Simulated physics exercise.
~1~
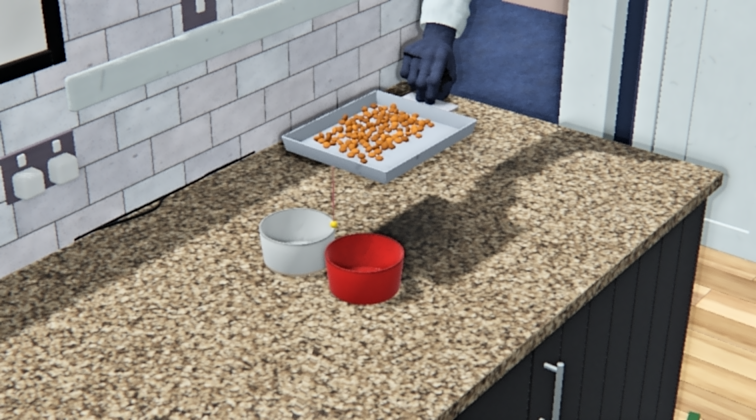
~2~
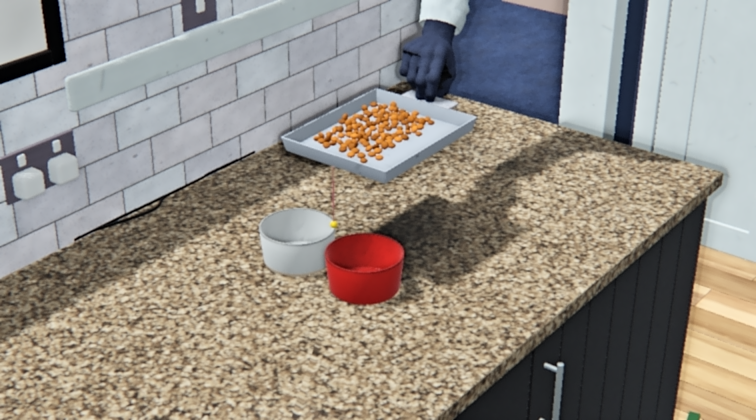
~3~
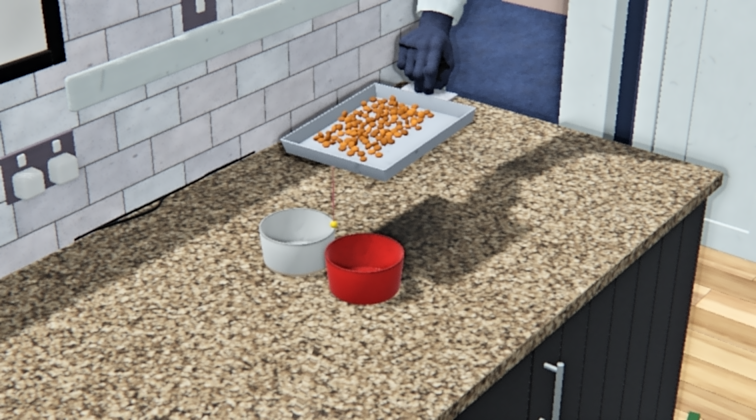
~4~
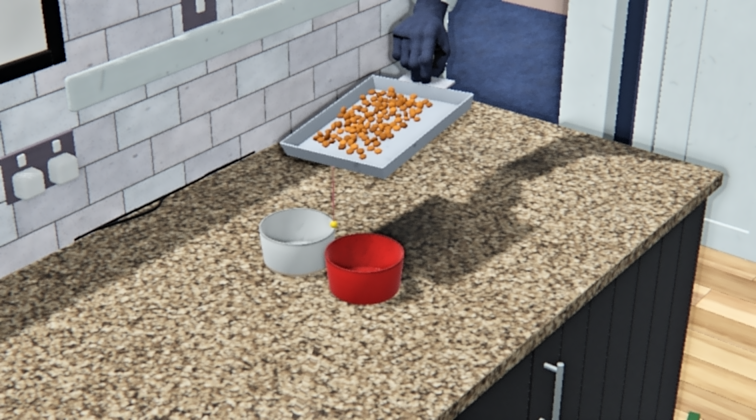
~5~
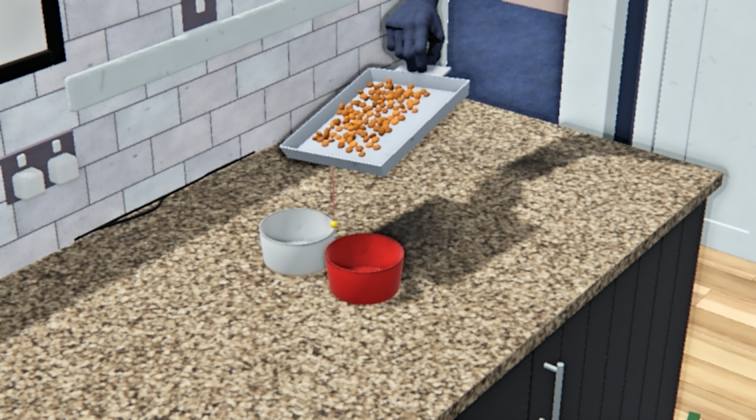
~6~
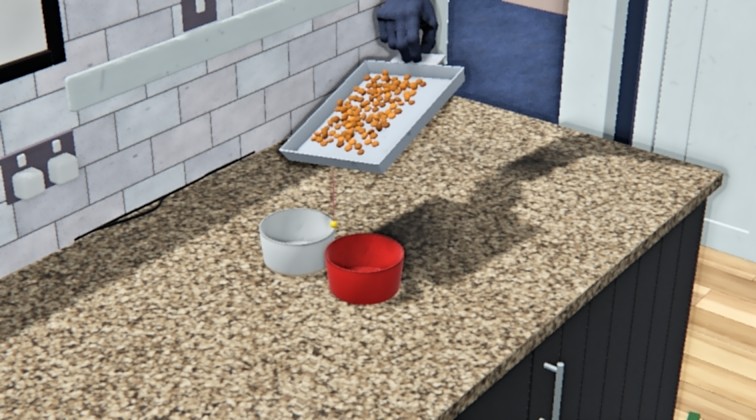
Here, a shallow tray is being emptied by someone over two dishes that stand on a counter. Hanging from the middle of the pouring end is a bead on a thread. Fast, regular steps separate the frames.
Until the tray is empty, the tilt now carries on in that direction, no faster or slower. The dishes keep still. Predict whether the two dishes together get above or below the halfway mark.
Above.
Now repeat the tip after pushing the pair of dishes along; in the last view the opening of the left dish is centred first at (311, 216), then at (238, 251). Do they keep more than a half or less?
In turn: More than half; not half.
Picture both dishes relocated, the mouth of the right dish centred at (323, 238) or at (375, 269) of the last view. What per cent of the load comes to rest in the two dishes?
First placement: 70 per cent; second placement: 20 per cent.
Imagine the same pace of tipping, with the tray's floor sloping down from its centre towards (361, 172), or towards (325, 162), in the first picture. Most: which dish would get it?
Number one favours the right of the two; number two favours the left of the two.
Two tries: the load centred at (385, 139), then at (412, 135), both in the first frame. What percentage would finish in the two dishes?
Close to 100 per cent, followed by close to 90 per cent.
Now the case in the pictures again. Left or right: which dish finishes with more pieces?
Result: The left of the two takes it.
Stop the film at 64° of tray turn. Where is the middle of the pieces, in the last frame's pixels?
I'd put the middle close to (312, 141).
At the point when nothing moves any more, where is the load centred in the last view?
Close to (292, 251) in the last picture.
Soon after the last picture, tray tipped steeply; all on the tray.
A little later, tray tipped past a quarter turn; about a quarter on the tray; about half in the left dish; a small part outside both; a small part in the air.
Later still, tray tipped past a quarter turn; nearly all in the left dish; a small part outside both.
At rest, tray tipped past a quarter turn; none in the right dish; nearly all in the left dish; a small part outside both.
